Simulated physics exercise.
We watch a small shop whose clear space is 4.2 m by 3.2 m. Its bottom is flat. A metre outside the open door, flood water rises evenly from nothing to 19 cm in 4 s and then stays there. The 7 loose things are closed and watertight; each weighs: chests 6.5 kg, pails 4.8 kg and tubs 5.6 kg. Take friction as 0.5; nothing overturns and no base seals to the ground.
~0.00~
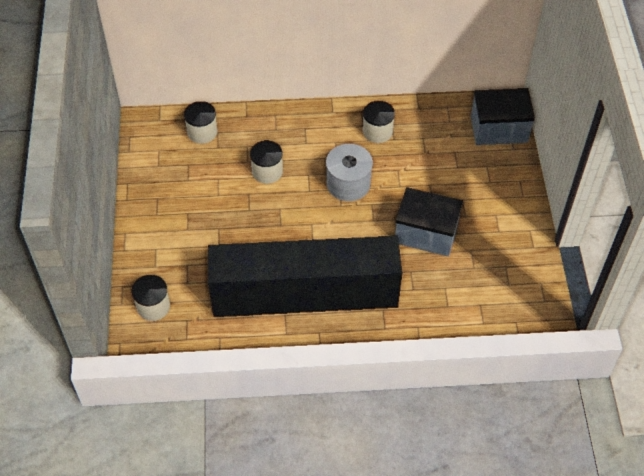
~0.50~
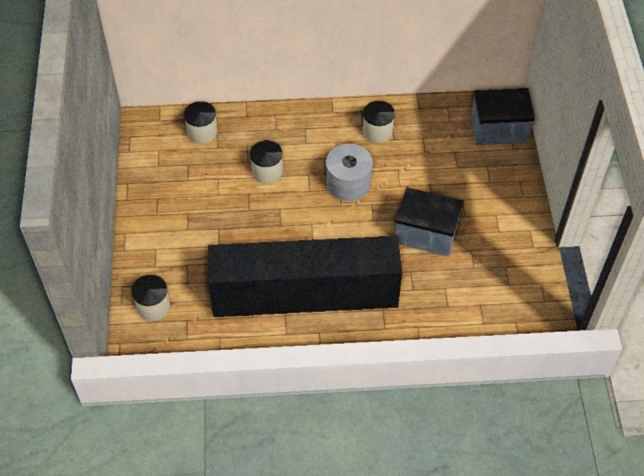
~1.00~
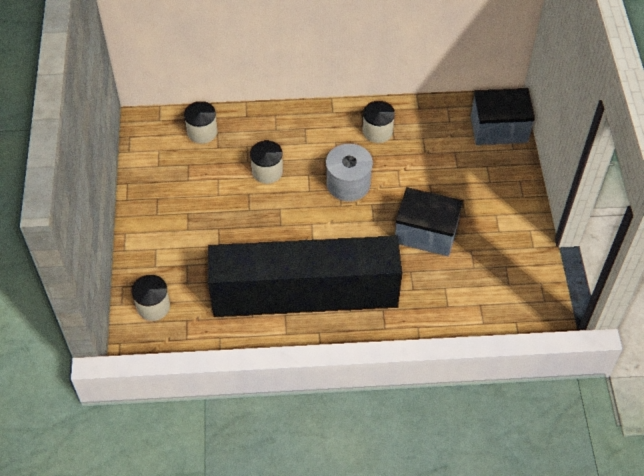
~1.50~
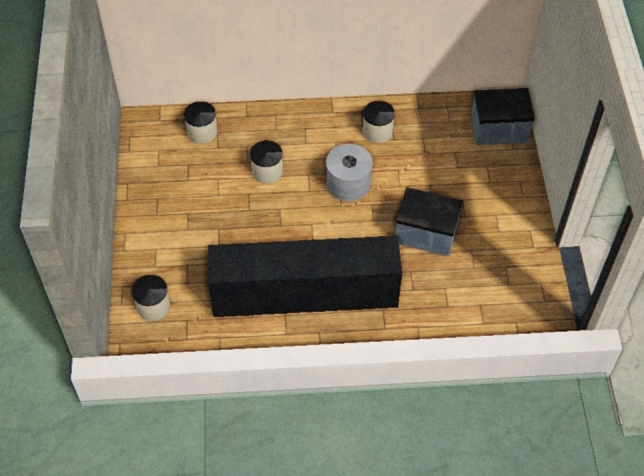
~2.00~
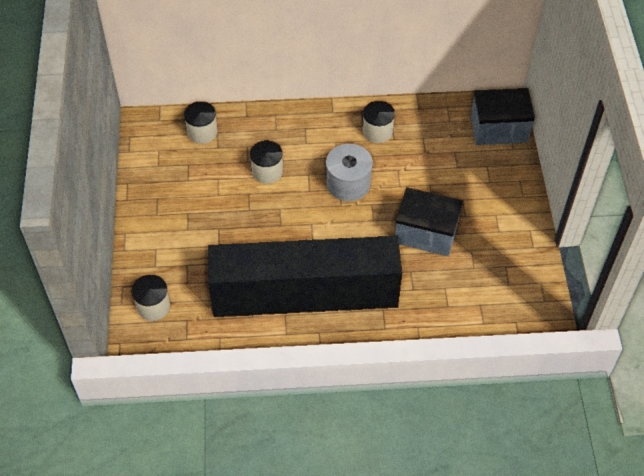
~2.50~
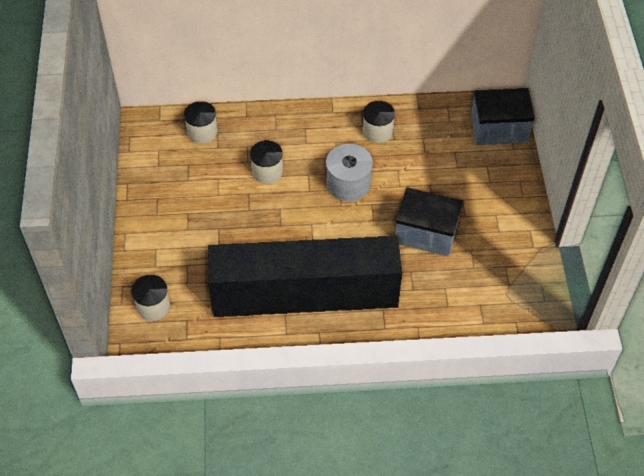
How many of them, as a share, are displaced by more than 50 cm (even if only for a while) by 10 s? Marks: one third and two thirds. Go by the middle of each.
It is from one to two thirds.
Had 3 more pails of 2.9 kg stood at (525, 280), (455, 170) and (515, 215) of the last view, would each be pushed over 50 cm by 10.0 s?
In that order: Past it, less, short of it.
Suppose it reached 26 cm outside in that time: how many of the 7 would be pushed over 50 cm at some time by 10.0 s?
In that case 4 of them.
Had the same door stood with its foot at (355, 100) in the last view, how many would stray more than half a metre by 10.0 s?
In that case 3 of them.
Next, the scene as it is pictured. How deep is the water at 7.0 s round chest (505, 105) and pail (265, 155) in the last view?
About 1 and 3 cm.
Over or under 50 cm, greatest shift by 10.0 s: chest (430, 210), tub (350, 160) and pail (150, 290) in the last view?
In that order: Over, more, past it.
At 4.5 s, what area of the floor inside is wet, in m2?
About 4.5 m2.
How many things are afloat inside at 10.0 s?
4 of them.
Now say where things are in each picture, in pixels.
The first frame shows a chest at (504, 104), on the bottom; a pail at (149, 290) rests on the ground; 0.0 m2 under water; 0 of 7 have shifted.
The second frame shows a chest at (504, 104) rests on the ground; a pail at (149, 290) rests on the ground; 0.0 m2 under water; 0 of 7 have shifted.
The third frame shows a chest at (504, 104) rests on the ground; a pail at (149, 290), on the bottom; water covers 0.0 m2; 0 of 7 have shifted.
The fourth frame shows a chest at (504, 104), on the bottom; a pail at (149, 290), on the bottom; water covers 0.0 m2; 0 of 7 have shifted.
The fifth frame shows a chest at (504, 104) rests on the ground; a pail at (149, 290) rests on the ground; water covers 0.0 m2; 0 of 7 have shifted.
The sixth frame shows a chest at (504, 104) rests on the ground; a pail at (149, 290) rests on the ground; 0.3 m2 under water; 0 of 7 have shifted.
After 3.5 s 0 of 7 are over 50 cm from their spots; 0 afloat.
After 4.5 s 0 of 7 are over 50 cm from their spots; 0 afloat.
After 7.0 s 2 of 7 are over 50 cm from their spots; 0 afloat.
After 10.0 s 3 of 7 are over 50 cm from their spots, and 3 have been at some point; 4 afloat.
